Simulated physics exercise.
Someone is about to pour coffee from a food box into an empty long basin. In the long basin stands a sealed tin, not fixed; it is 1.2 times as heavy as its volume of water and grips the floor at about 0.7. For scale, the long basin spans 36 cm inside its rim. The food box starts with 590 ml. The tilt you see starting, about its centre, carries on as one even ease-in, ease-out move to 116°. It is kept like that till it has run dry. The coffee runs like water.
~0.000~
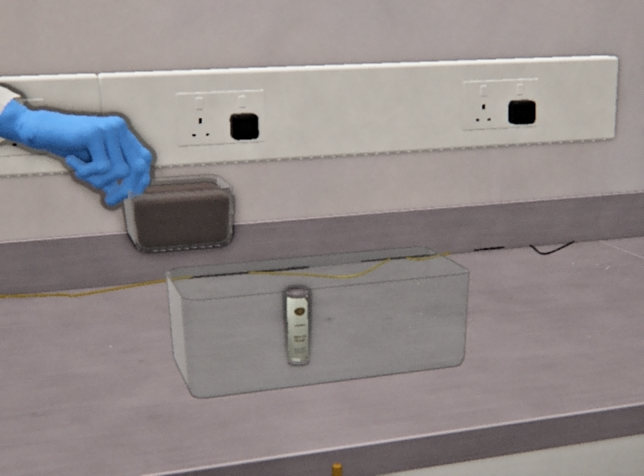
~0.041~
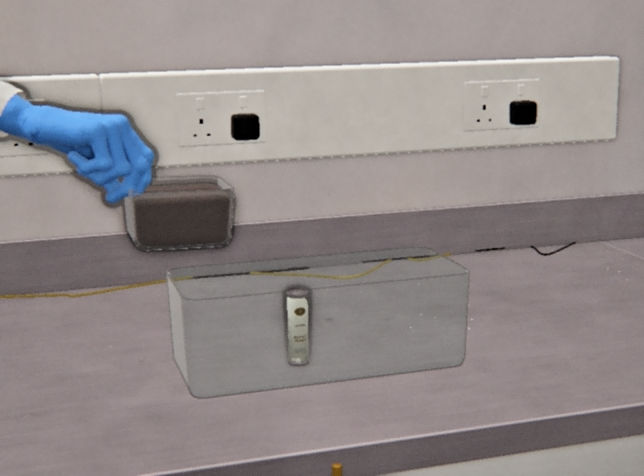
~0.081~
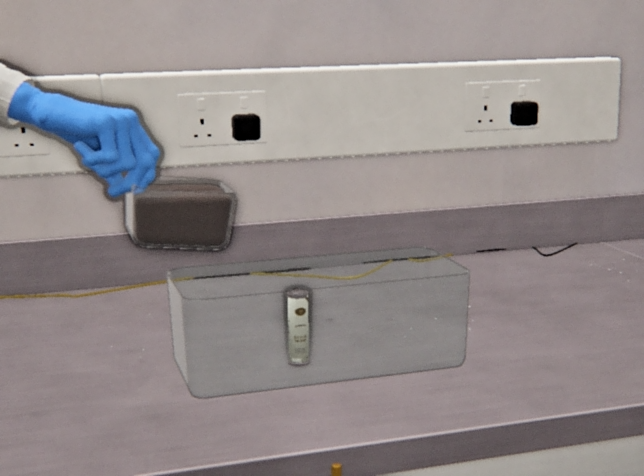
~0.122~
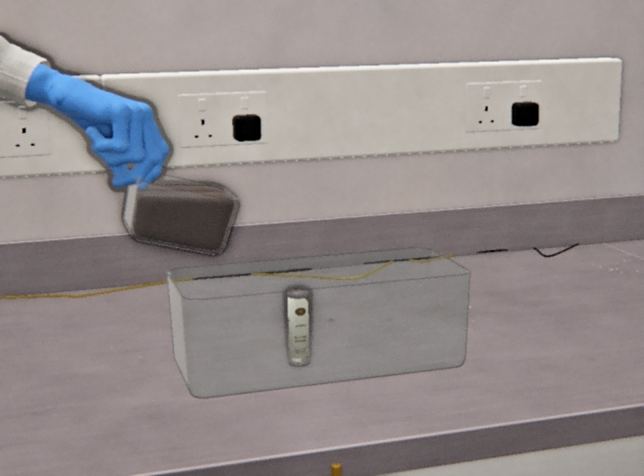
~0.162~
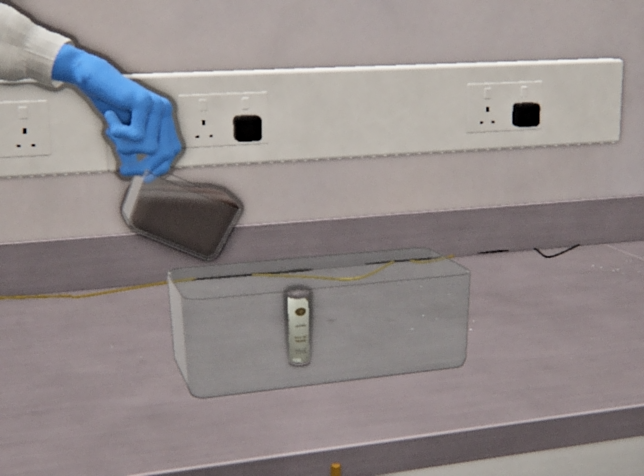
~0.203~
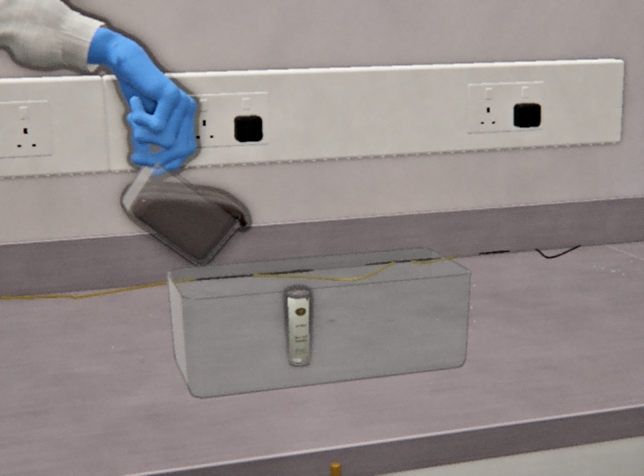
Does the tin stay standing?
The tin goes over.
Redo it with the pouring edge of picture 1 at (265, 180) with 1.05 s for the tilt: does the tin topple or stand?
Then it stays up.
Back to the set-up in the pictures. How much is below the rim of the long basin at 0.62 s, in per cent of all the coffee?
Some 98 per cent.
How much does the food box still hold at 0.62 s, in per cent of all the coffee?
Some 0 per cent.
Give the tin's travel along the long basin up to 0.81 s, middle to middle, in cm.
About 7 cm.
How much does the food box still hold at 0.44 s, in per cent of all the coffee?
Some 12 per cent.
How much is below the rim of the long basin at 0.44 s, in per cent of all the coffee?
About 72 per cent.
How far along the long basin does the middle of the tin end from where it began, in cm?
Some 7.0 cm.
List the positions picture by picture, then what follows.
Tilt 0°; pouring edge (225, 183); surface from (128, 195) to (223, 189); the long basin's rim runs from (174, 286) to (449, 260); the tin's top is at (297, 296), in the first picture.
Tilt 2°; pouring edge (226, 184); surface from (129, 195) to (223, 190), in the second picture.
Tilt 7°; pouring edge (229, 188); surface from (131, 193) to (225, 191), in the third picture.
Tilt 16°; pouring edge (231, 196); surface from (134, 192) to (229, 192), in the fourth picture.
Tilt 27°; pouring edge (233, 206); surface from (134, 193) to (229, 200); 3 per cent is over the edge, in the fifth picture.
Tilt 40°; pouring edge (232, 218); surface from (129, 195) to (220, 201); 9 per cent is over the edge, in the sixth picture.
Then, 0.44 s in, the tilt is 111° and 11 per cent is still to pour; the tin stands where it began.
Then, 0.62 s in, the tilt is 116° and 0 per cent is still to pour; the tin leans 17°.
Then, 0.81 s in, the tilt is 116° and 0 per cent is still to pour; the tin lies on its side.
Then, 1.01 s in, the tilt is 116° and 0 per cent is still to pour; the tin lies on its side.
Finally, the tin lies on its side.
